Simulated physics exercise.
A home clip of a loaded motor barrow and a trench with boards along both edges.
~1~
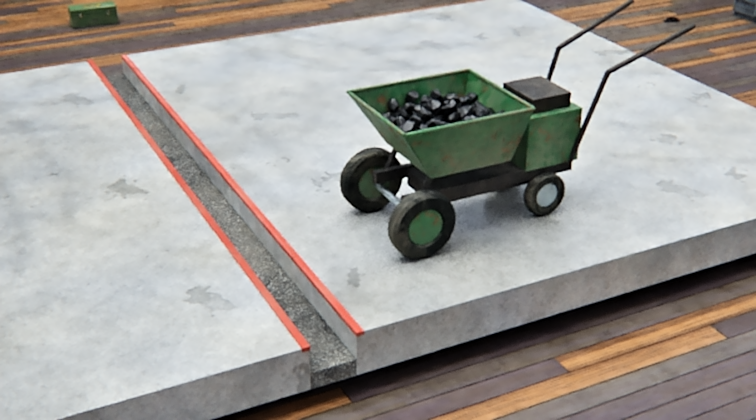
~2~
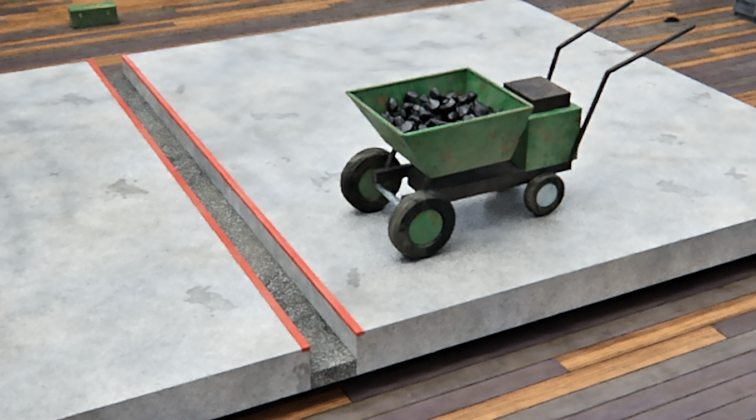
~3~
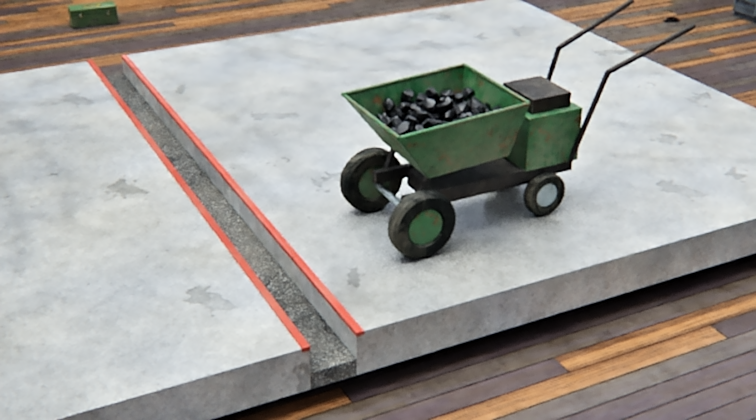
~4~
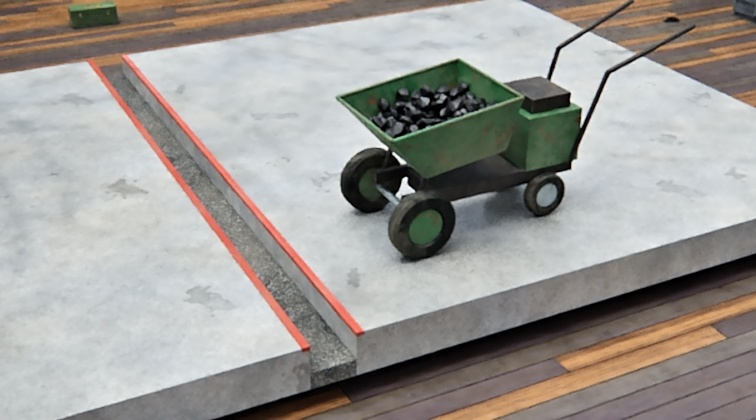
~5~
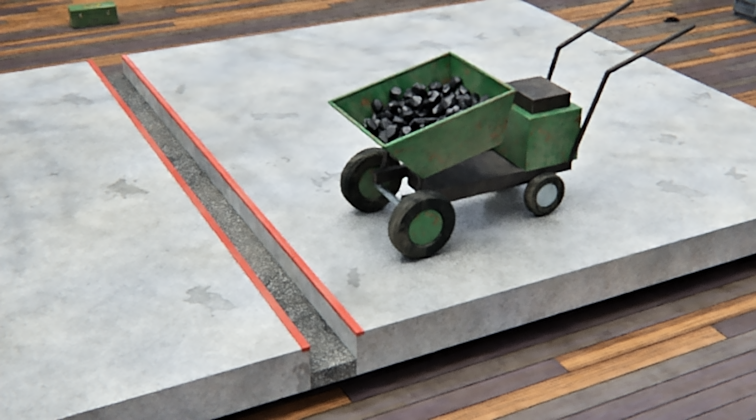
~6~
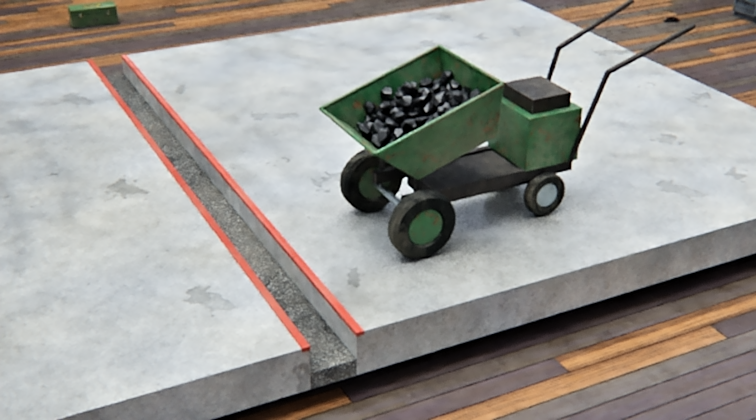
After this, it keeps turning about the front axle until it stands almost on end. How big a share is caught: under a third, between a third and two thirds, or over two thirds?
The trench takes over two thirds.
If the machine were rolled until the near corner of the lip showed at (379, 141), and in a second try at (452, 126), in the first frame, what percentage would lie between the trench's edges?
In turn 60 and 40 in a hundred.
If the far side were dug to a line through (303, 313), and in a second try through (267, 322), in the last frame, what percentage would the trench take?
Near 50 % and 90 %.
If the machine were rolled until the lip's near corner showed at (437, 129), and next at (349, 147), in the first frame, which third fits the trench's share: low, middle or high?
In turn: One to two thirds; under a third.
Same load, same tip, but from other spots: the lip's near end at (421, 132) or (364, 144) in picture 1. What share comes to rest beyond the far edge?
First some 0, then 70 per cent.
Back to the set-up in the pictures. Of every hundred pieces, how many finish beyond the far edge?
Some 10 per cent.
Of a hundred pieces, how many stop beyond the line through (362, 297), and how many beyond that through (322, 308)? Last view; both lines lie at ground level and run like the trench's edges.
Near 100 % and 70 %.
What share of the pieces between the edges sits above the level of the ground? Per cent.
Some 30 per cent.
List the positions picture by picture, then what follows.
In the first frame, lip of the skip at (405, 136), level; top of the load at (447, 110), lumps of coal; first edge of the trench at (336, 303); far edge at (284, 318), the trench under half as wide as the skip, and about half as deep as wide.
In the second frame, lip of the skip at (403, 136), level; top of the load at (446, 110).
In the third frame, lip of the skip at (399, 138), tipped barely; top of the load at (443, 108).
In the fourth frame, lip of the skip at (393, 142), tipped a little; top of the load at (457, 106).
In the fifth frame, lip of the skip at (384, 147), tipped a little; top of the load at (446, 106).
In the sixth frame, lip of the skip at (375, 154), tipped clearly; top of the load at (438, 102); first edge of the trench at (336, 303); far edge at (284, 318).
Soon, skip tipped steeply; all in the skip.
A while on, skip tipped right over; most in the skip; a stray few short of the trench; about a quarter in or heaped over the trench; a stray few falling.
Towards the end, skip tipped right over; a small part in the skip; a small part short of the trench; most in or heaped over the trench; a small part beyond it.
Finally, skip tipped right over; a small part short of the trench; most in or heaped over the trench; a small part beyond it.
